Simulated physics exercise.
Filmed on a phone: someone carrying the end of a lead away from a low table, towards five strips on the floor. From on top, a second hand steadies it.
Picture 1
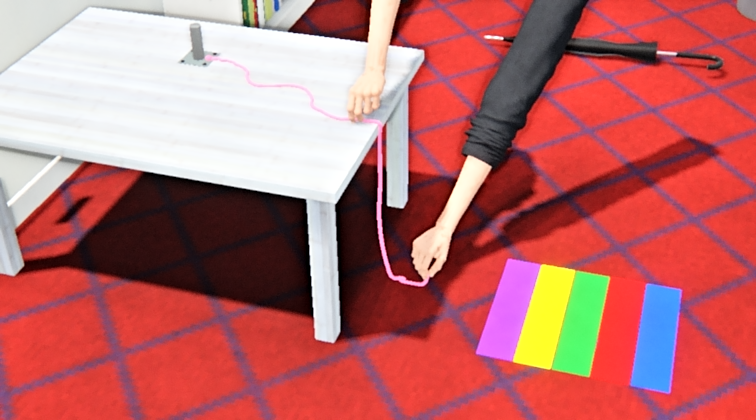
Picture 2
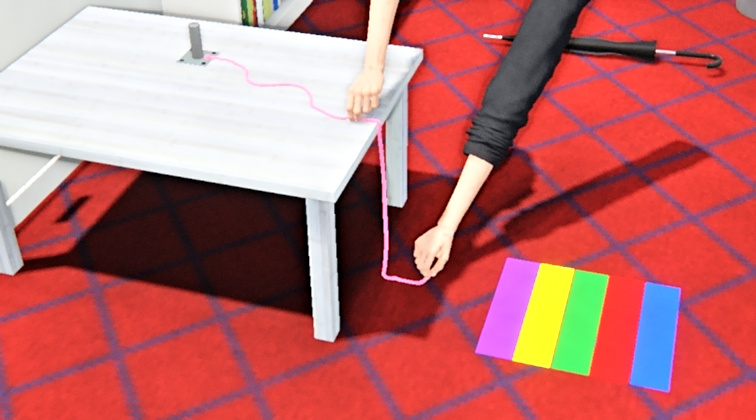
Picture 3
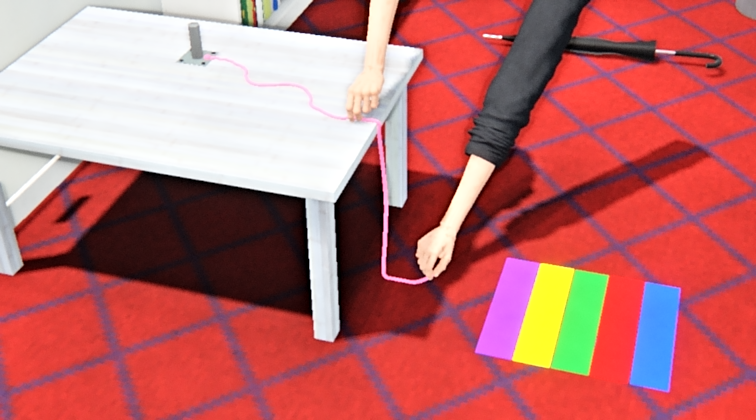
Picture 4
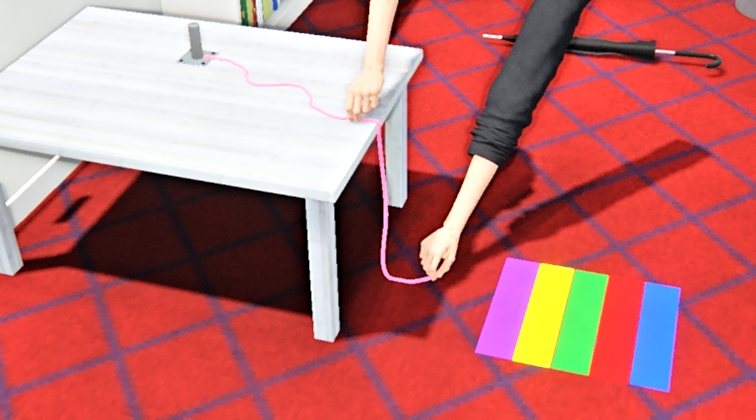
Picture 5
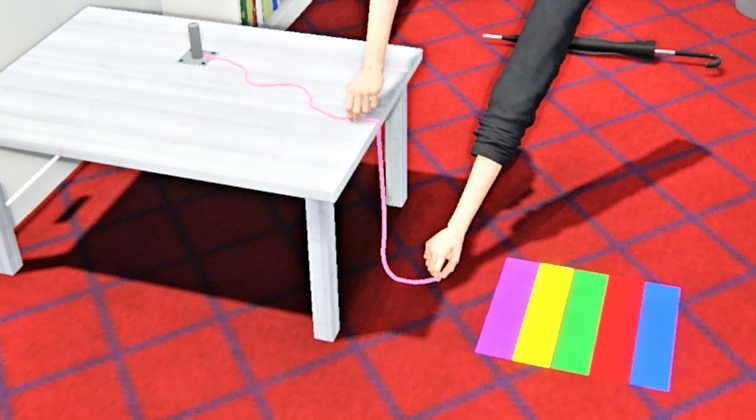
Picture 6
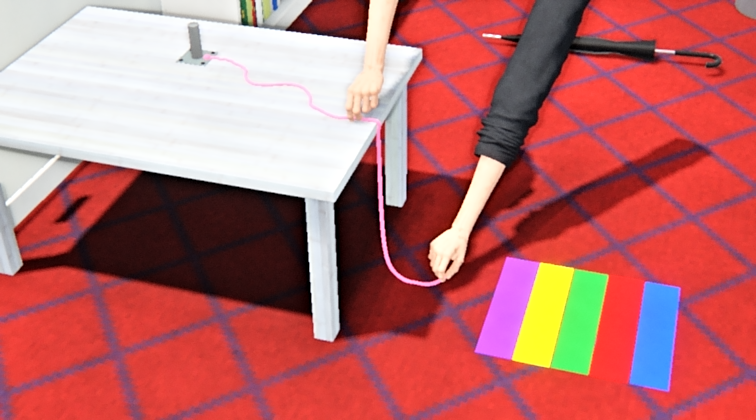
To begin with, one hand rests at the corner of a low white table while another holds the end of a pink lead near the red patterned carpet, left of five coloured strips. The lower hand then moves slightly right, and the hanging lead shifts into a smoother curve.
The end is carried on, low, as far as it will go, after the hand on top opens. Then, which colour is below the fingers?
The green one is below them.
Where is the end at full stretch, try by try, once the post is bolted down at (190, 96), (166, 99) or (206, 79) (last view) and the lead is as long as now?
(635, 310), (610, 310) and (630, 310), in that order.
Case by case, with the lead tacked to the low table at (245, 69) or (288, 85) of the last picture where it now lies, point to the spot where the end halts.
(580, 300); (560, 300).
Early on, end near (516, 290); over purple.
Midway, end near (560, 298); over yellow.
At the end of the slack, end near (586, 303); over green. Over green.
